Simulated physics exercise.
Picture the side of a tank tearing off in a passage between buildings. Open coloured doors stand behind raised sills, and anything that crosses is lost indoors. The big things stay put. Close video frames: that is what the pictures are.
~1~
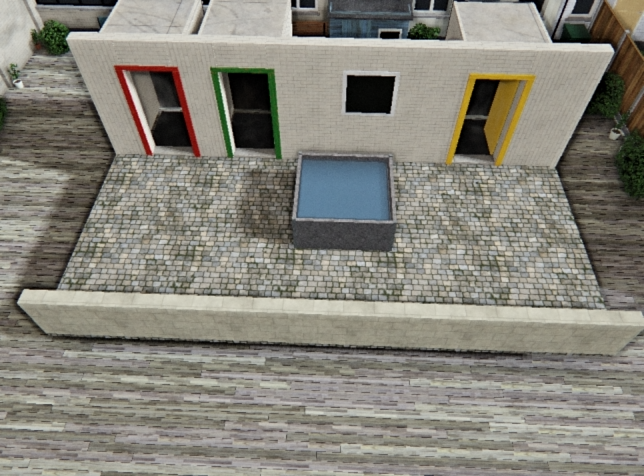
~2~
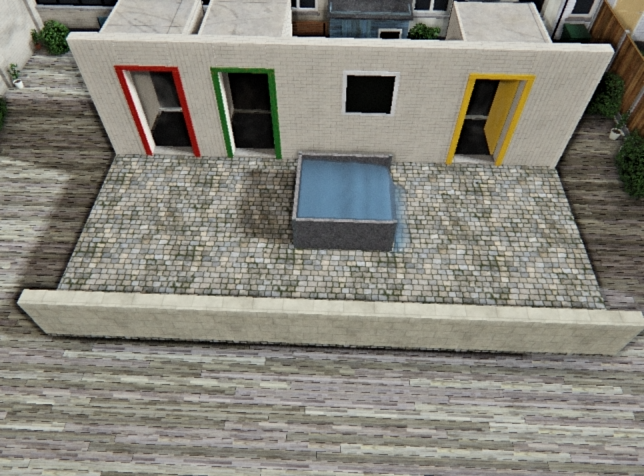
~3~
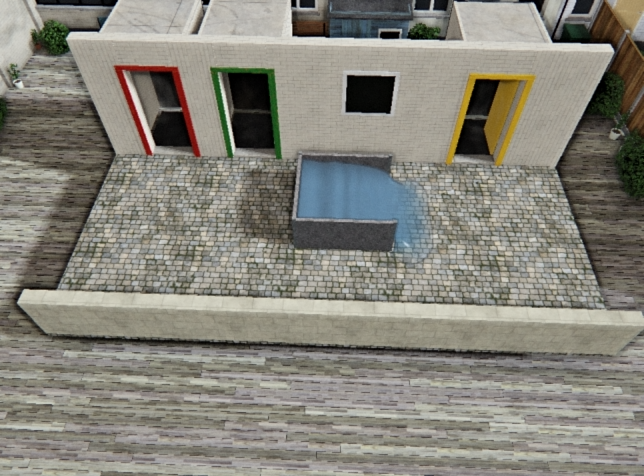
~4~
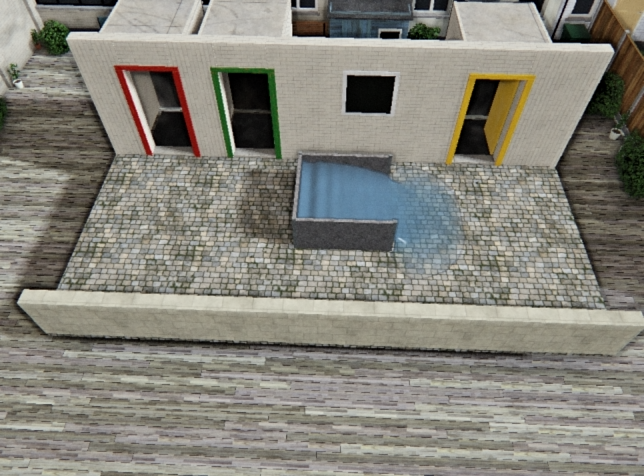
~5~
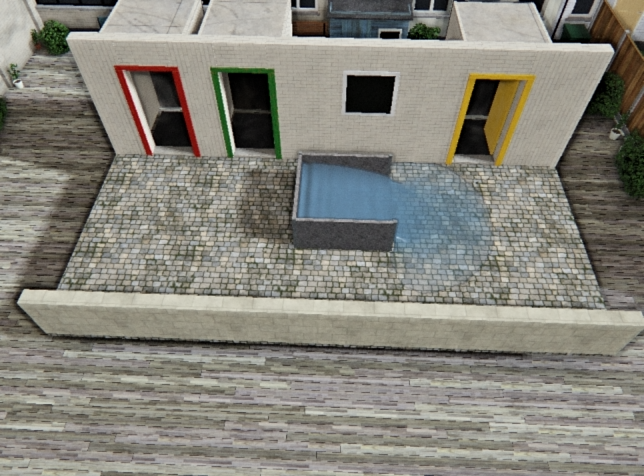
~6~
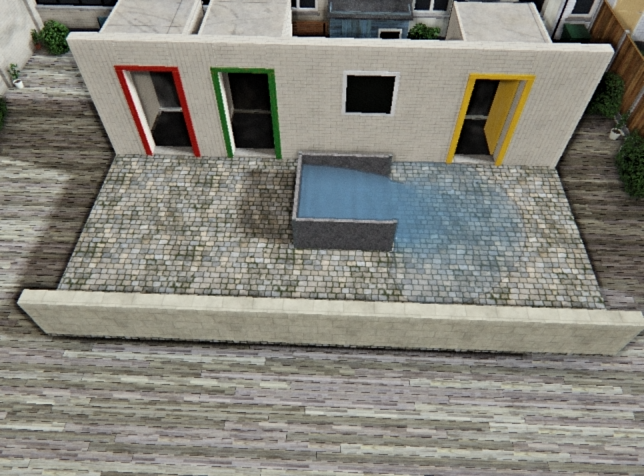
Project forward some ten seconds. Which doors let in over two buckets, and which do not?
At the end, the green door does not pass two buckets. The yellow door passes two buckets. The red door does not pass two buckets.
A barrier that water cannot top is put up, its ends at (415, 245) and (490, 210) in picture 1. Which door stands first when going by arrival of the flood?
My pick is the one in yellow.
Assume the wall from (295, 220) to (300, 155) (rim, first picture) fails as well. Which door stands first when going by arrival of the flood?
I'd say the green-painted one.
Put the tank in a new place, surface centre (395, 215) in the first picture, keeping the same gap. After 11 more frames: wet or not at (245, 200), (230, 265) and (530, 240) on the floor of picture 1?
I'd call them still dry, still dry and watered, in the order asked.
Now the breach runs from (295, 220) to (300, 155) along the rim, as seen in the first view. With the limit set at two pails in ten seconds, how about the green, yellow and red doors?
Well, the green door overshoots, the yellow door comes up short, and the red door overshoots.
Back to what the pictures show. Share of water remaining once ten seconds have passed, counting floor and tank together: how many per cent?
Result: Close to 16 %.
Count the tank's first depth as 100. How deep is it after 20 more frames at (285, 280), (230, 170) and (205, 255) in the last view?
The depth comes out near 0, 0 and 0 per cent.
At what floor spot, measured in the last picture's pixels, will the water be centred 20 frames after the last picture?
I'd say around (431, 223).
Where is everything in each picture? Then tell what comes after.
The first picture shows still water in the water tank at (345, 189).
In the second picture, the front is at (395, 254), out from the gap at (388, 206).
In the third picture, the front is at (419, 257), out from the gap at (388, 208).
In the fourth picture, water pours out at (387, 209) and has run to (452, 259).
In the fifth picture, water pours out at (387, 210) and has run to (489, 241).
In the sixth picture, the front is at (521, 237), out from the gap at (387, 210).
A moment on, water covers 35 % of the floor; the green door not reached, the yellow door under two buckets in, the red door not reached.
Next, water covers 40 % of the floor; the green door not reached, the yellow door over two buckets in, the red door not reached.
Then, water covers 40 % of the floor; the green door not reached, the yellow door over two buckets in, the red door not reached.
Later, water covers 35 % of the floor; the green door not reached, the yellow door over two buckets in, the red door not reached.
In the end, water covers 30 % of the floor; the green door not reached, the yellow door over two buckets in, the red door not reached.
